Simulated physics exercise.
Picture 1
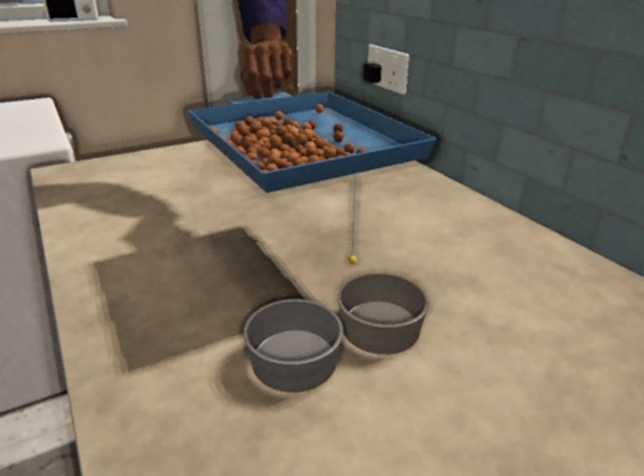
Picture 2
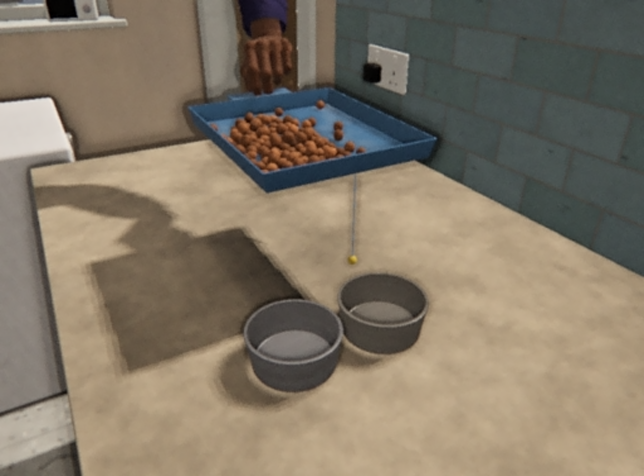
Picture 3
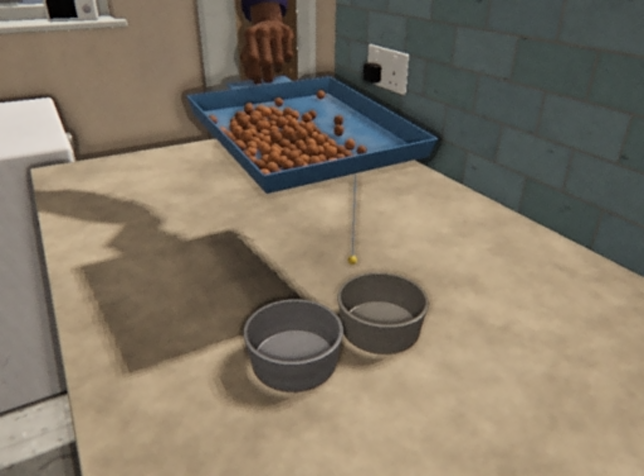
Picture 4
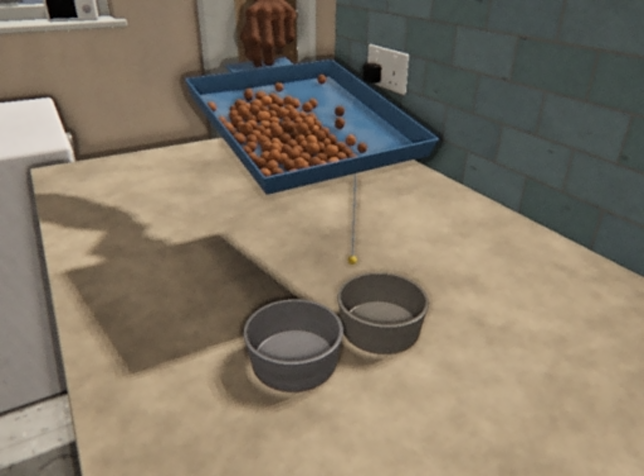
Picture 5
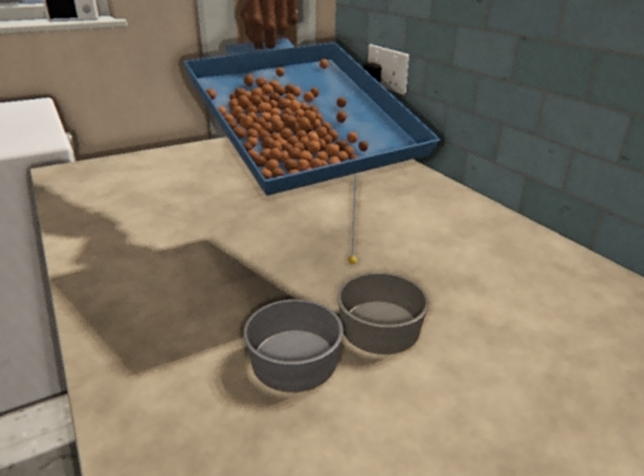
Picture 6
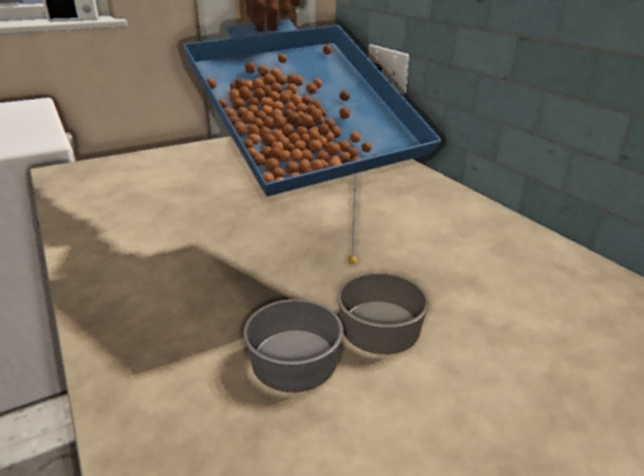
At first, a hand holds a blue rimmed tray of hazelnuts level above a counter, behind two empty grey dishes, with a bead hanging on a thread. Then the hand raises the far side steadily, tilting the tray towards the dishes, and by the end a few nuts are shifting.
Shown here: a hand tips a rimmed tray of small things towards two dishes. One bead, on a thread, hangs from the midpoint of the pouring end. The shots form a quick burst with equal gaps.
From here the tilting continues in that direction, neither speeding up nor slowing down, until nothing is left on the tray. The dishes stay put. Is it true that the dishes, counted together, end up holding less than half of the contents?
No, more than half.
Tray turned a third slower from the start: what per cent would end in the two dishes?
It would come out near 70 per cent.
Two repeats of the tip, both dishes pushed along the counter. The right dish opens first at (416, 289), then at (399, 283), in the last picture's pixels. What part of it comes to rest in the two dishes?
In order, 70 % and 60 %.
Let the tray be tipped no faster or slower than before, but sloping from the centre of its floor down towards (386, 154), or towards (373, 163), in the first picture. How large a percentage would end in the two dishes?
First heading 0 %, second heading 40 %.
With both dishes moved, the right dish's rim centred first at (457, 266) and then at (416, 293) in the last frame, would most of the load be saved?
Result - try one, below the halfway mark; try two, past the halfway mark.
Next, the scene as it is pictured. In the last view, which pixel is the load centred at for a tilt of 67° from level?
At about (314, 143).
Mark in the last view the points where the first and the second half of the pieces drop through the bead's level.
At about (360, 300), then at (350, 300).
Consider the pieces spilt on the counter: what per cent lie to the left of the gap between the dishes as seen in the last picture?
About 30 percent of the spill.
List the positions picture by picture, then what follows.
Corners of the pouring end at (266, 171) and (430, 138), level; middle of the load at (282, 147), hazelnuts; left dish at (316, 372); right dish at (408, 335); bead on its thread at (352, 260), in the first frame.
Corners of the pouring end at (266, 171) and (431, 138), level; middle of the load at (282, 145), in the second frame.
Corners of the pouring end at (266, 172) and (431, 138), tipped barely, level across its low end; middle of the load at (282, 141), in the third frame.
Corners of the pouring end at (267, 175) and (433, 138), tipped a little, level across its low end; middle of the load at (282, 134), in the fourth frame.
Corners of the pouring end at (268, 177) and (434, 138), tipped clearly, level across its low end; middle of the load at (283, 128), in the fifth frame.
Corners of the pouring end at (269, 180) and (435, 138), tipped clearly, level across its low end; middle of the load at (285, 123), a small part on the move; left dish at (316, 372); right dish at (408, 335), in the sixth frame.
Soon after the last picture, tray tipped steeply; nearly all on the tray; a stray few in the air.
A little later, tray tipped past a quarter turn; about half on the tray; a small part in the left dish; a small part in the right dish; a small part outside both; about a quarter in the air.
Later still, tray tipped past a quarter turn; about a third in the left dish; about a third in the right dish; about a quarter outside both; a stray few in the air.
At rest, tray tipped past a quarter turn; about a third in the left dish; about a third in the right dish; about a quarter outside both; a stray few in the air.
